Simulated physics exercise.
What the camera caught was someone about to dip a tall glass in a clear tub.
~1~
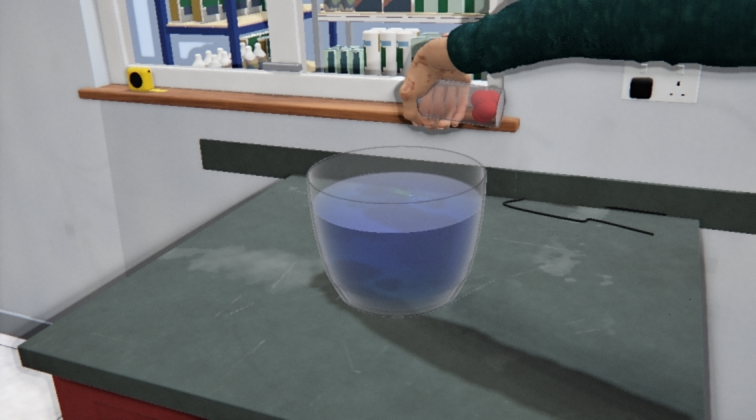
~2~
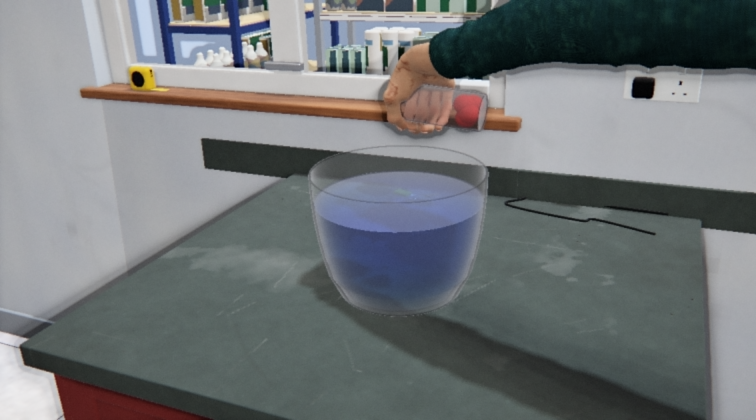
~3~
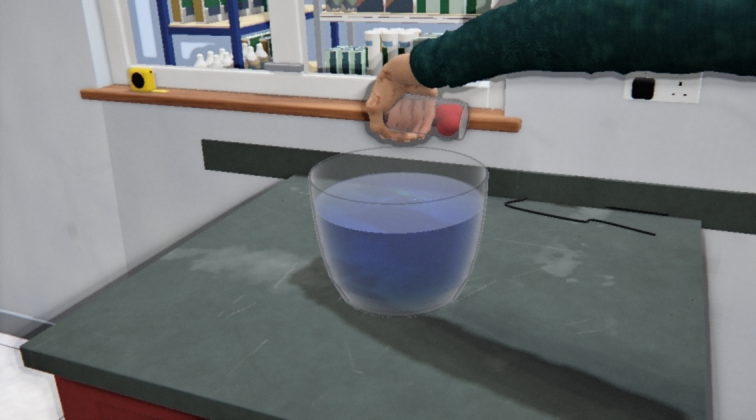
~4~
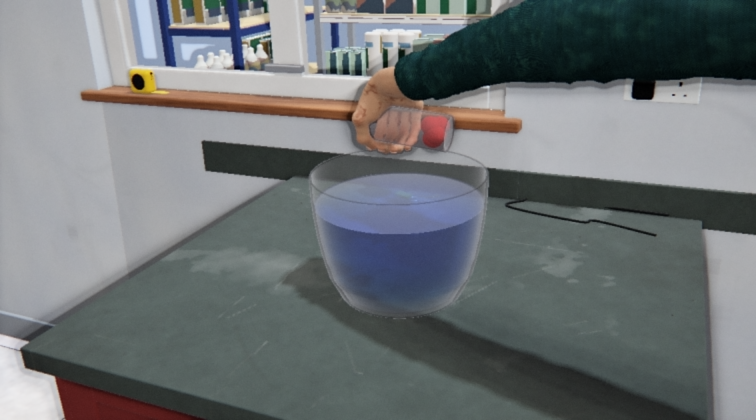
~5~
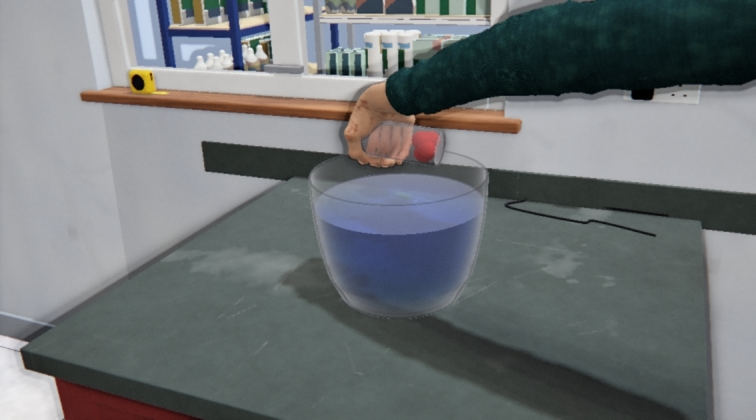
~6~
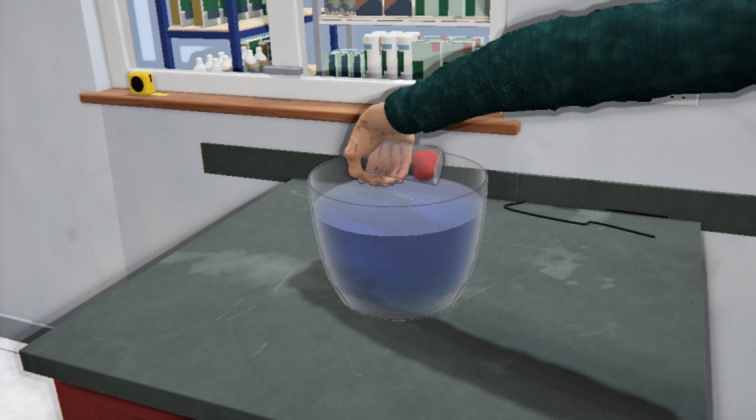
A hand lowers a sideways clear glass with something red inside toward a tub of blue liquid.
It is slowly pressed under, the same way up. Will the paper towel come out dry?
It becomes sodden.
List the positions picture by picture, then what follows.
In the first frame, tall glass (454, 101) on its side; above the clear tub.
In the second frame, tall glass (438, 106) on its side; paper towel (470, 111); coming down.
In the third frame, tall glass (420, 115) on its side; lower.
In the fourth frame, tall glass (406, 127) on its side; paper towel (437, 132); lower still.
In the fifth frame, tall glass (397, 141) on its side; close to the surface.
In the sixth frame, tall glass (397, 160) on its side; paper towel (427, 166); just over the surface.
Next, the tall glass enters the dyed water.
After that, dyed water pours in as the air escapes.
Finally, the tall glass is under, flooded, and the paper towel is wet.
